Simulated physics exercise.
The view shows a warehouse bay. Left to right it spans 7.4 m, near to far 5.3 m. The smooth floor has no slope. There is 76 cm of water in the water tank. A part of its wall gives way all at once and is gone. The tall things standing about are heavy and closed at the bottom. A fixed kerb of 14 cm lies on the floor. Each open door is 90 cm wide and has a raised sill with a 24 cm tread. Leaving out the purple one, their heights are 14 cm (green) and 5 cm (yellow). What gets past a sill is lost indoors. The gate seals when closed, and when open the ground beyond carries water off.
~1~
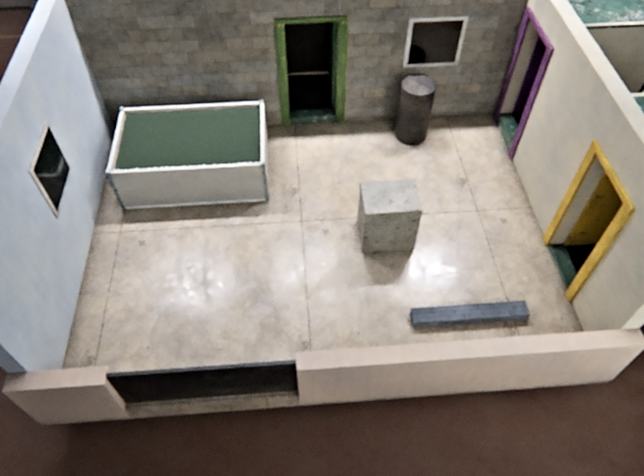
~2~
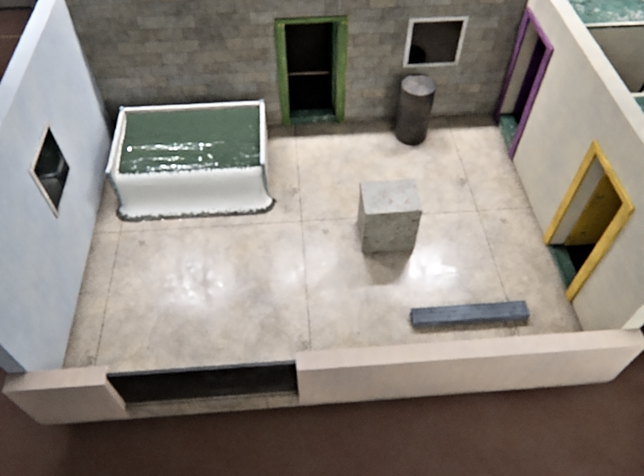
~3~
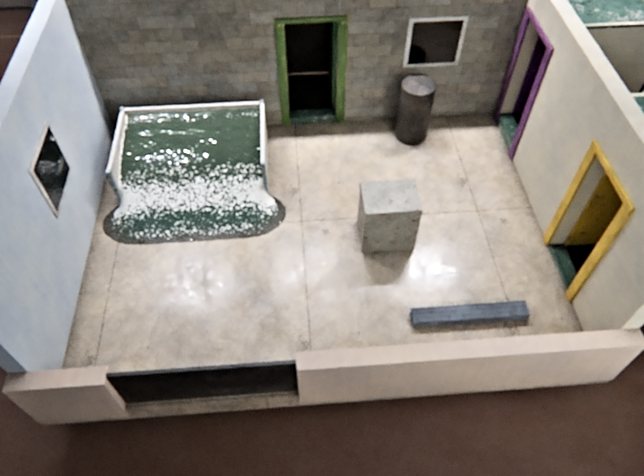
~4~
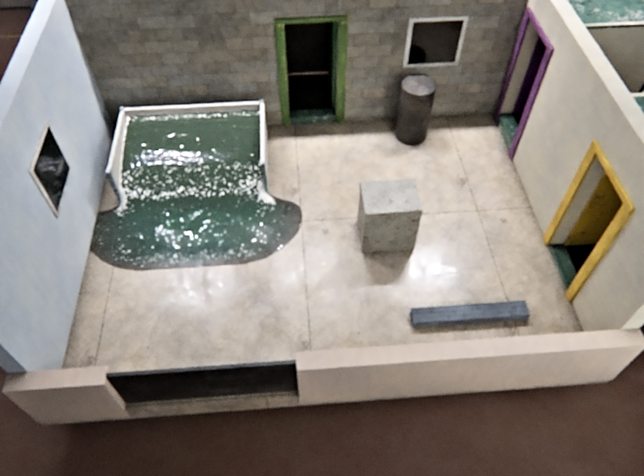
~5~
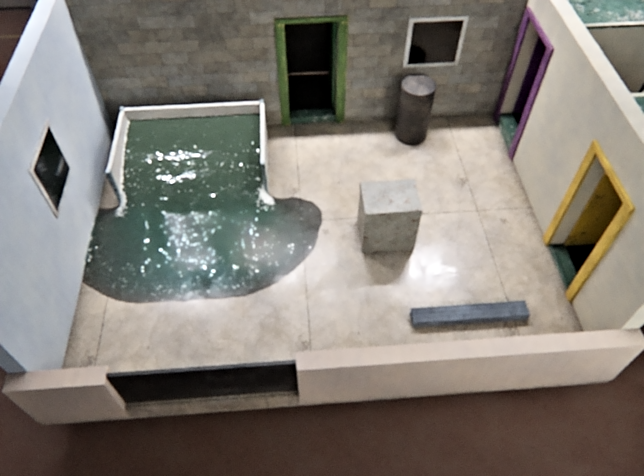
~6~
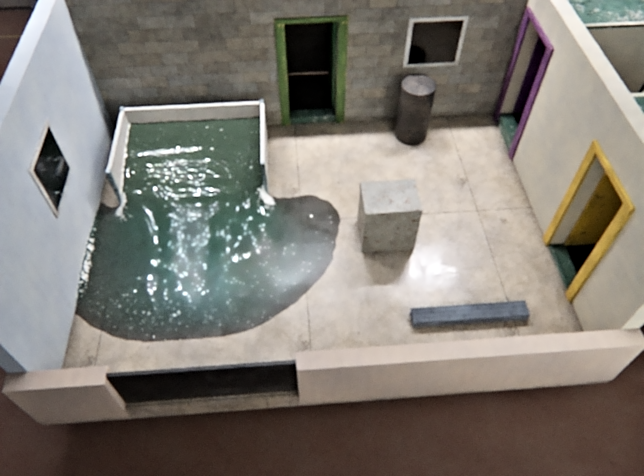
In a warehouse bay, the front wall of a water tank gave way, and green water poured out, spreading forward and sideways across the smooth floor in a widening pool toward the left and the grey block.
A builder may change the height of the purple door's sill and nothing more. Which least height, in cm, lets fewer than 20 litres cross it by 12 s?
At least 10 cm or so.
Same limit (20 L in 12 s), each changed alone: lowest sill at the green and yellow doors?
About 6.5 cm at green and 11.5 cm at yellow.
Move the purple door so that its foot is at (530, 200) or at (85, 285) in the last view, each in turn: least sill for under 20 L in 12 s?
About 8.5 and 16 cm.
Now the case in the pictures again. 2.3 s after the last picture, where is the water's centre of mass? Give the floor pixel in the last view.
Around (226, 293).
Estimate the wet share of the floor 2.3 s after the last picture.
Near 50 per cent is wet.
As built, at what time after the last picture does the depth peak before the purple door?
At about 8.0 s.
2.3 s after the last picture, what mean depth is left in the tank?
Some 11 cm.
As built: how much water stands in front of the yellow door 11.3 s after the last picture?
Roughly 8.5 cm deep.
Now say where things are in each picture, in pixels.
Still water, 76 cm deep, in the water tank at (190, 139); the purple door at (518, 95) is dry, in the first picture.
The front is at (126, 217), 0.3 m from the gap at (193, 192); 0.6 m2 of floor is wet, 76 cm left at the back, in the second picture.
The front is at (155, 240), 0.8 m from the gap at (193, 193); 2.0 m2 of floor is wet, 71 cm left at the back, in the third picture.
The front is at (128, 266), 1.3 m from the gap at (194, 194); 3.8 m2 of floor is wet, 64 cm left at the back, in the fourth picture.
The front is at (131, 298), 1.9 m from the gap at (194, 194); 6.0 m2 of floor is wet, 64 cm left at the back, in the fifth picture.
The gap is at (194, 195), the front 2.5 m out at (141, 336); the back of the water tank holds 56 cm; 4.1 m in a straight line remain to the purple door at (518, 95), in the sixth picture.
Then, 0.7 s after the last picture water covers 40 % of the floor, deepest (47 cm) near (56, 397); it has not reached the purple door.
Then, 2.3 s after the last picture water covers 50 % of the floor, deepest (28 cm) near (106, 283); it has not reached the purple door.
Then, 11.3 s after the last picture water covers 95 % of the floor, deepest (12 cm) near (56, 397); 9 cm at the purple door, 0 litres in over its 23 cm sill.
At the purple door as built, the water peaked near 17 cm, 7.9 s after the last picture.
With a sill of 9 cm, 29 litres would have come in within the 12 s; with 12 cm, 10 litres. So under 20 litres takes about 10 cm.
